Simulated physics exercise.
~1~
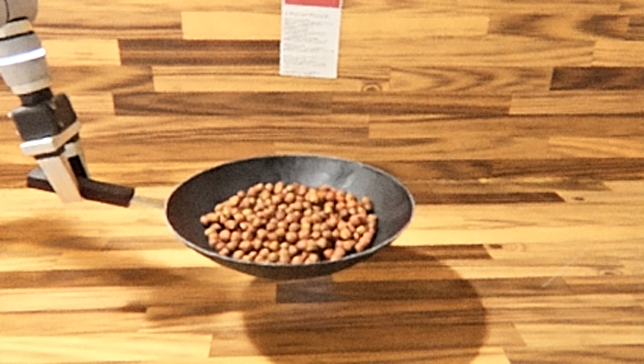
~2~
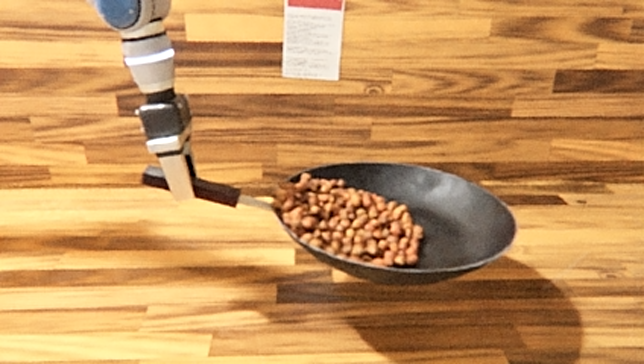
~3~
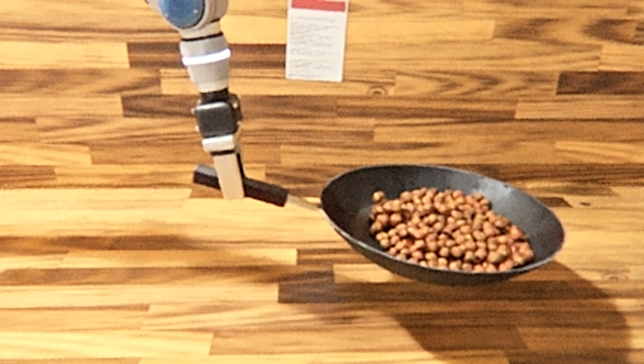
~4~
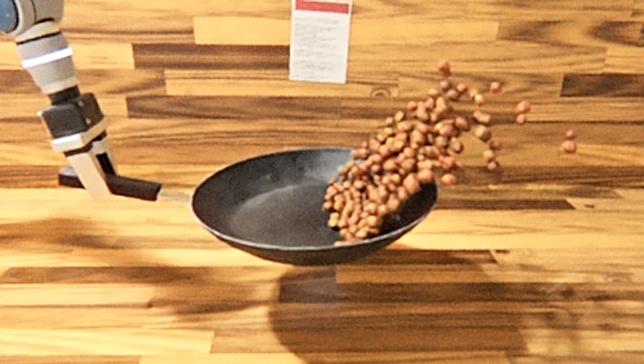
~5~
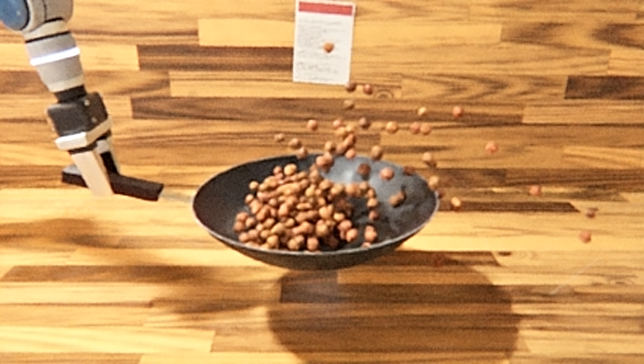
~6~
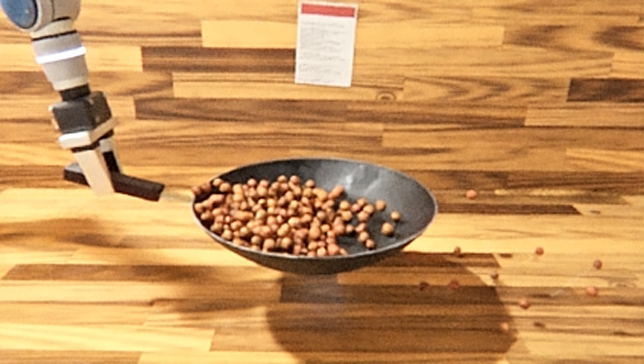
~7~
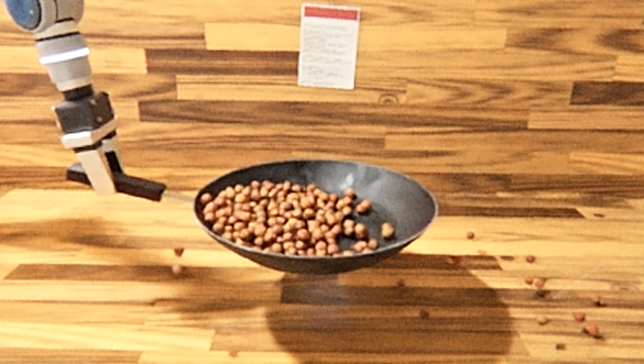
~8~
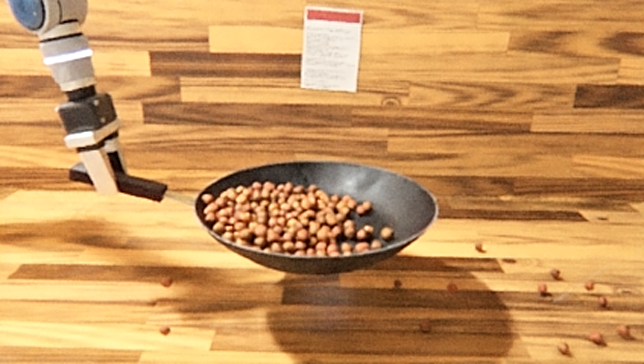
Robot arm swinging a pan of hazelnuts right, then jerking it back left, tossing them up and spilling a few.
